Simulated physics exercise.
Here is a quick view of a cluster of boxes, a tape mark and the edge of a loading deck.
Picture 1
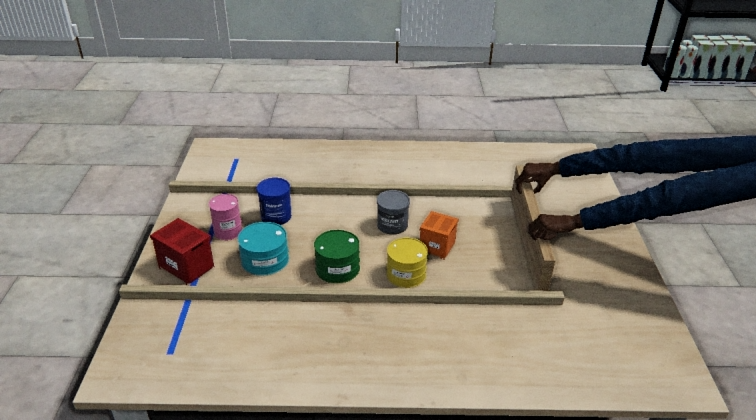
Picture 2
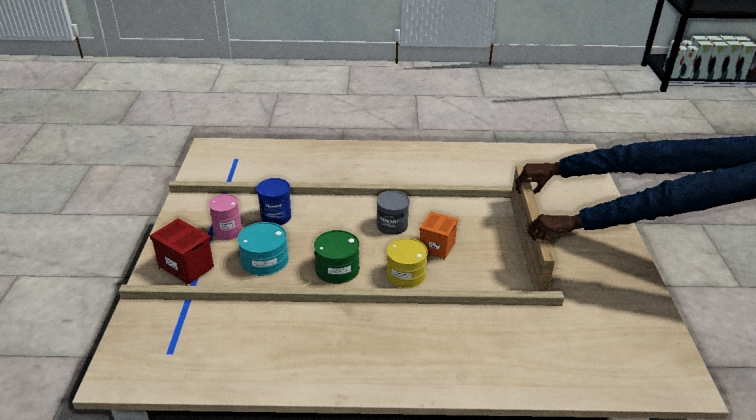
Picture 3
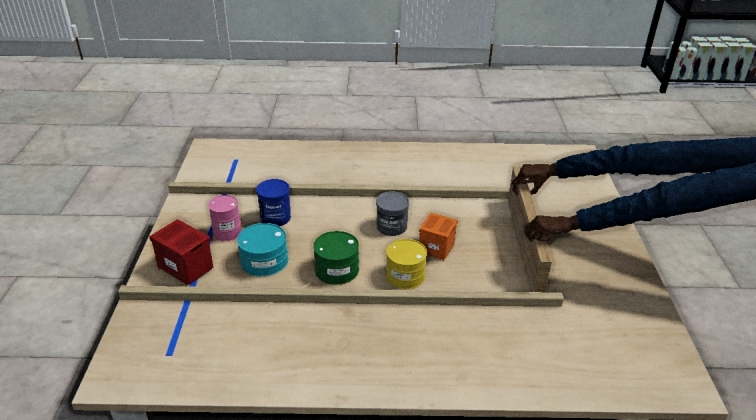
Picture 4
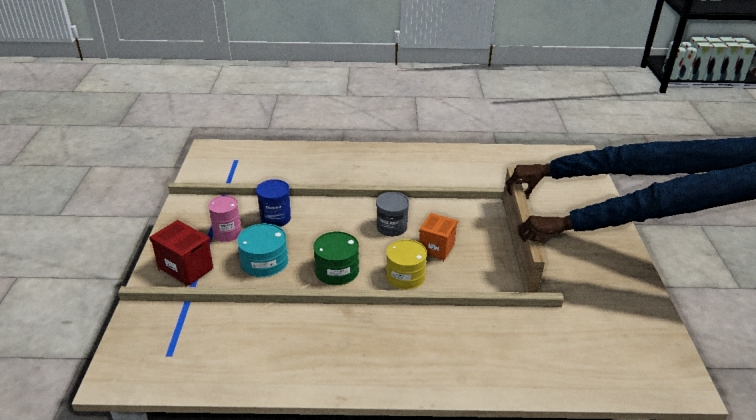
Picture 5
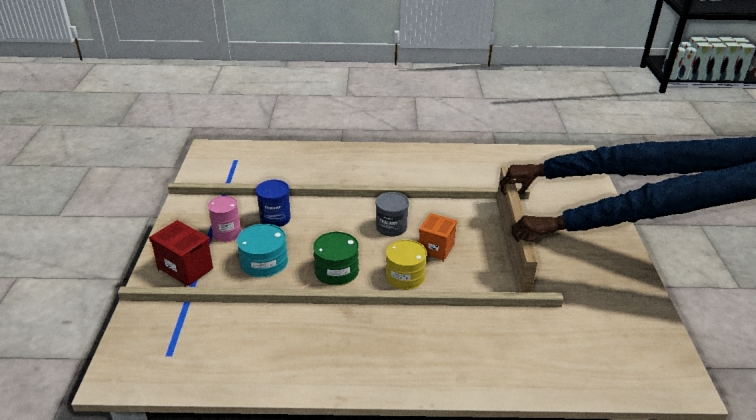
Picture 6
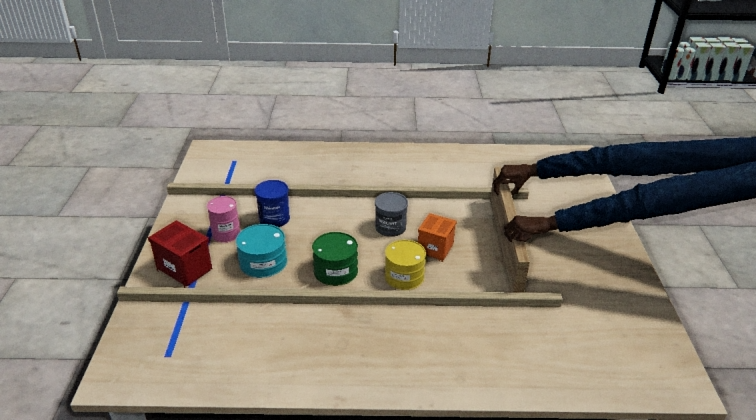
Two dark-skinned hands in dark blue sleeves grip a wooden plank at the right of a pale tabletop, seen from above in a grey-tiled room. Between two wooden rails sit a red tote, pink, blue, turquoise, green, grey and yellow containers, and an orange box, with blue tape at left. The hands slide the plank slightly left, while the containers barely shift.
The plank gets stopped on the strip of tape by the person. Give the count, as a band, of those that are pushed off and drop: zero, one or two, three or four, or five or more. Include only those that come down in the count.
The edge claims under three, at least one.
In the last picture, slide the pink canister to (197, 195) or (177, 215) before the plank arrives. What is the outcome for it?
In that order, it stays on; remains up.
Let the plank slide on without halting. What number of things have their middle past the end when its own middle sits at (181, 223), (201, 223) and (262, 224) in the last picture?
That makes 4, 2, 0.
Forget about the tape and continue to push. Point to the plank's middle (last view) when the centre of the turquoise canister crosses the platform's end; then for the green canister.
Middle: Roughly (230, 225); roughly (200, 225).
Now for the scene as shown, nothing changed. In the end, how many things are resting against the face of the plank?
4 are in contact with it.
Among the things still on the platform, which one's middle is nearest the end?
Red tote - nearest.
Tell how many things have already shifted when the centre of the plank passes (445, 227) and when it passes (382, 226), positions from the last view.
I count 1 first and 4 after.
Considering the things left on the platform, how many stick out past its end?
In total, 2 of them.
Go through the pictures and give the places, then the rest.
Red tote (184, 252); pink canister (226, 217); turquoise canister (264, 248); plank (531, 226); tape (209, 238), in the first frame.
Pink canister (226, 217); grey pail (393, 213), in the second frame.
Turquoise canister (263, 249); yellow canister (406, 264), in the third frame.
Red tote (183, 254); plank (521, 227), in the fourth frame.
Pink canister (225, 219); blue pail (274, 204), in the fifth frame.
Red tote (182, 254); pink canister (224, 219); turquoise canister (262, 250); plank (508, 227); tape (207, 241), in the sixth frame.
Soon after, none off yet; red tote at rest near (182, 254); pink canister at rest near (224, 219); turquoise canister at rest near (262, 250).
Then, none off yet; red tote at rest near (182, 254); pink canister at rest near (224, 219); turquoise canister moved about its own width near (233, 247).
Further on, none off yet; red tote moved a little near (162, 260); pink canister moved a little near (220, 217); turquoise canister moved well along near (172, 231).
At rest, the number that fall off is one or two; fallen, turquoise canister.
